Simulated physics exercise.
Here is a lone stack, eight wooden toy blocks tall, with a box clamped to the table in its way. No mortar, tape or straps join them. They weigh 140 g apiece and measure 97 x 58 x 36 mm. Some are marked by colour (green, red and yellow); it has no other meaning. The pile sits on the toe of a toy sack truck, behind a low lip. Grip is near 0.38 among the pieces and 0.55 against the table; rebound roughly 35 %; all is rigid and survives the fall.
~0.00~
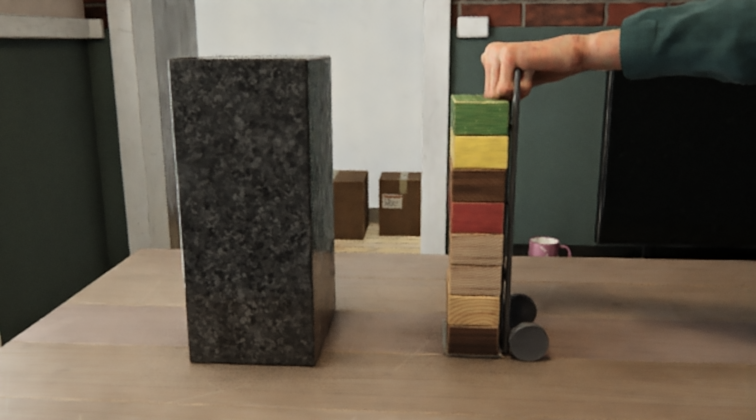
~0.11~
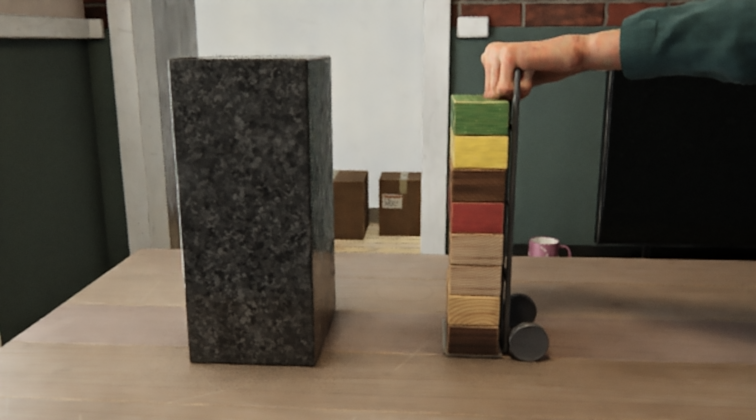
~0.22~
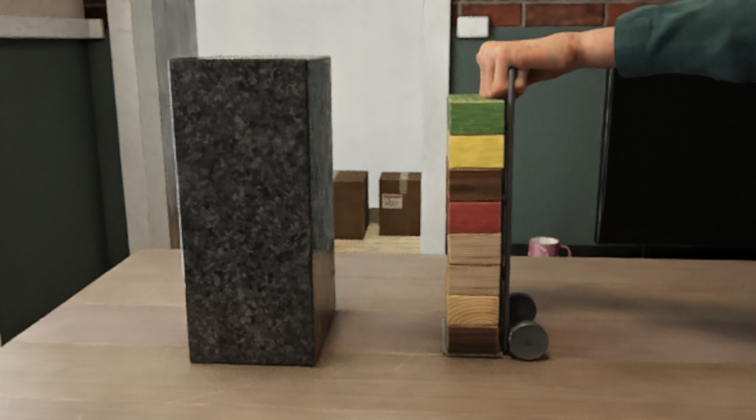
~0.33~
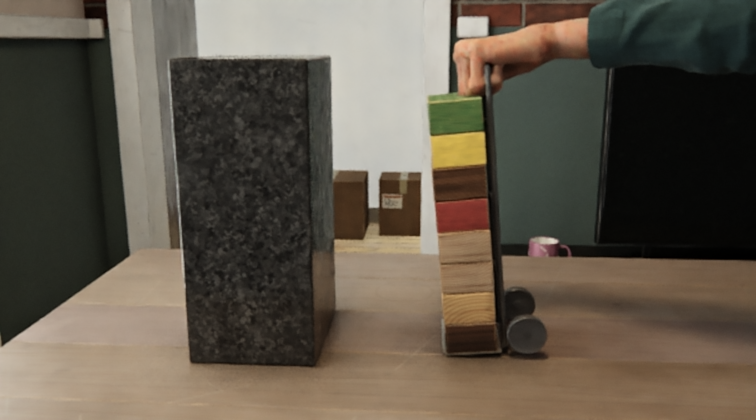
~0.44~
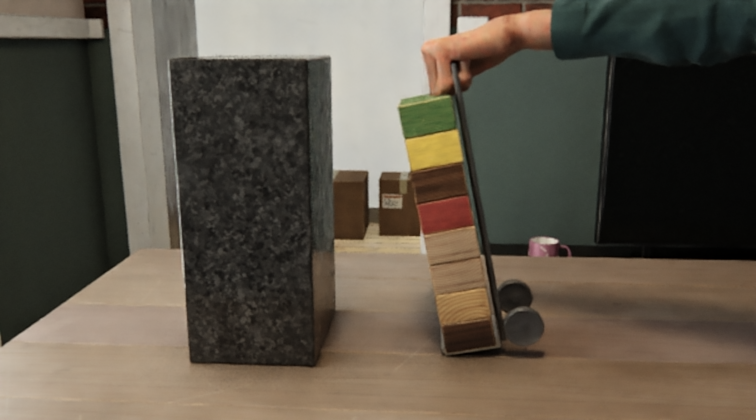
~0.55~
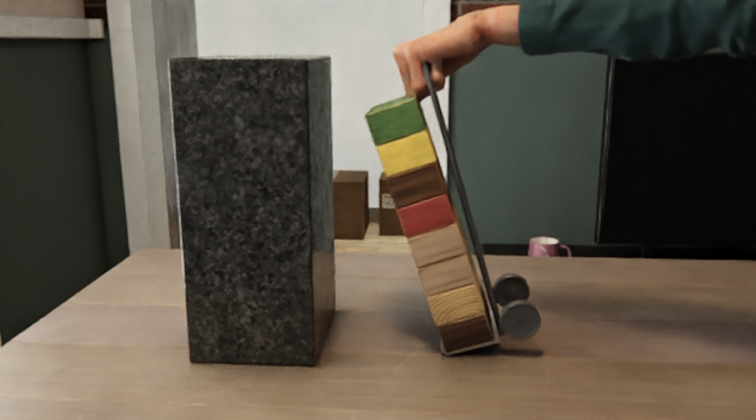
A tall stack of colorful wooden blocks on a small wheeled hand truck stood upright at first, then leaned steadily left toward a dark speckled box as a hand pushed the truck's top over.
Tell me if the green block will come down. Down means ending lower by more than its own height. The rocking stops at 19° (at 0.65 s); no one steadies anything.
It holds its level.
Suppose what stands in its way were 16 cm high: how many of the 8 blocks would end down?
Then 2.
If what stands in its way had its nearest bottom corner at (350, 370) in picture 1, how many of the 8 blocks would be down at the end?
In that case 0.
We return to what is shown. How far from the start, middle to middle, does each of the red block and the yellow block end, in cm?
Moved: Red 10, yellow 14.
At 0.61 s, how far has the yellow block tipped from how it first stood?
Some 25°.
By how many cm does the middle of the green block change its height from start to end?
About 2 cm lower.
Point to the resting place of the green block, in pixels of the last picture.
Around (351, 130).
By 0.61 s, none of the 8 blocks down, 8 disturbed; green block tilted 25°, 12 mm lower; yellow block tilted 25°.
By 0.66 s, none of the 8 blocks down, 8 disturbed; green block tilted 31°, 23 mm lower; red block tilted 31°.
By 0.72 s, none of the 8 blocks down, 8 disturbed; green block tilted 35°, 17 mm lower; red block tilted 36°, 15 mm lower.
When it is over (1.7 s), none of the 8 blocks down, 8 disturbed; green block tilted 35°, 18 mm lower; red block tilted 35°, 18 mm lower; yellow block tilted 35°, 26 mm lower. In pixels of the last frame, middles, green block near (351, 130), red block near (381, 222).
